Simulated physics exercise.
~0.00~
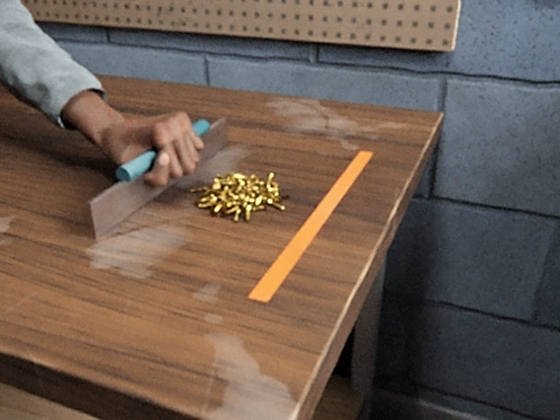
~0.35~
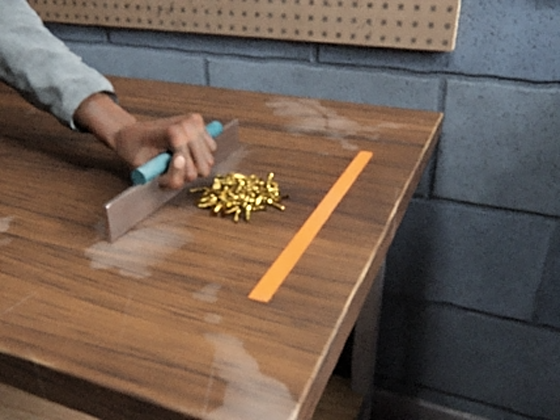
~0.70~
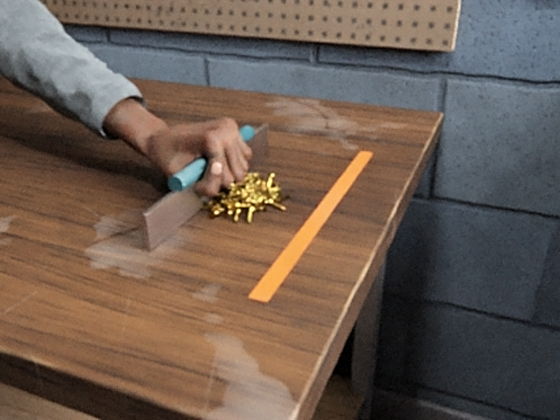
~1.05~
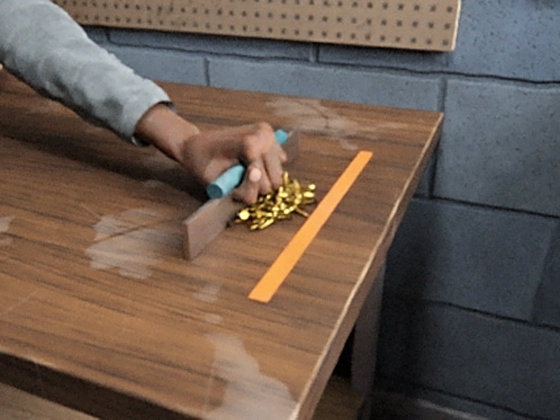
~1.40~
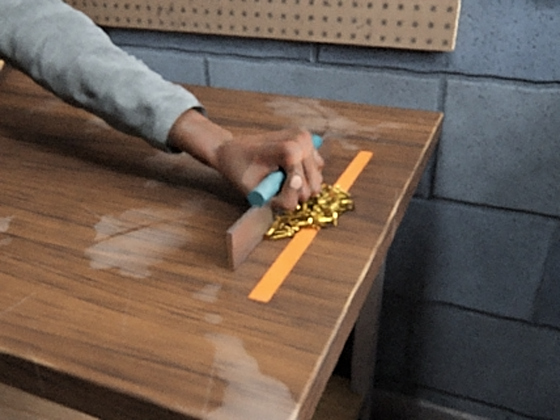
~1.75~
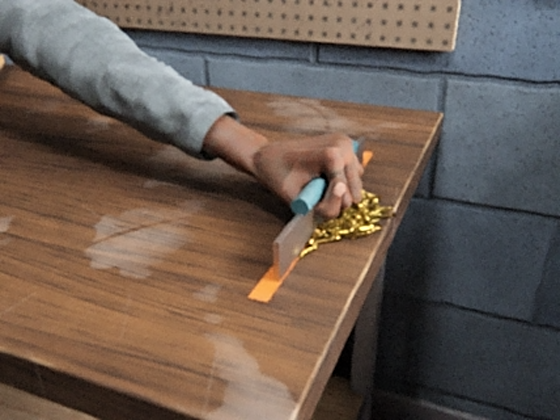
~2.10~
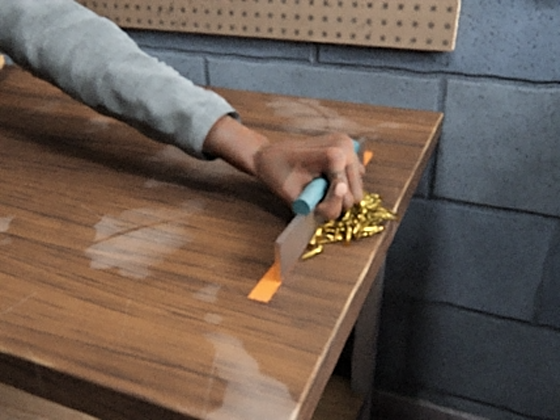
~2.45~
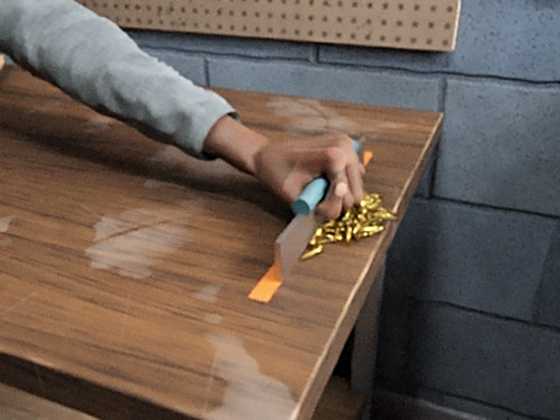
A hand pushed a scraper with a blue handle rightward across a wooden table, sweeping a heap of small shiny gold pieces over a strip of orange tape. The scraper stopped at the tape, and the heap came to rest still on the table.
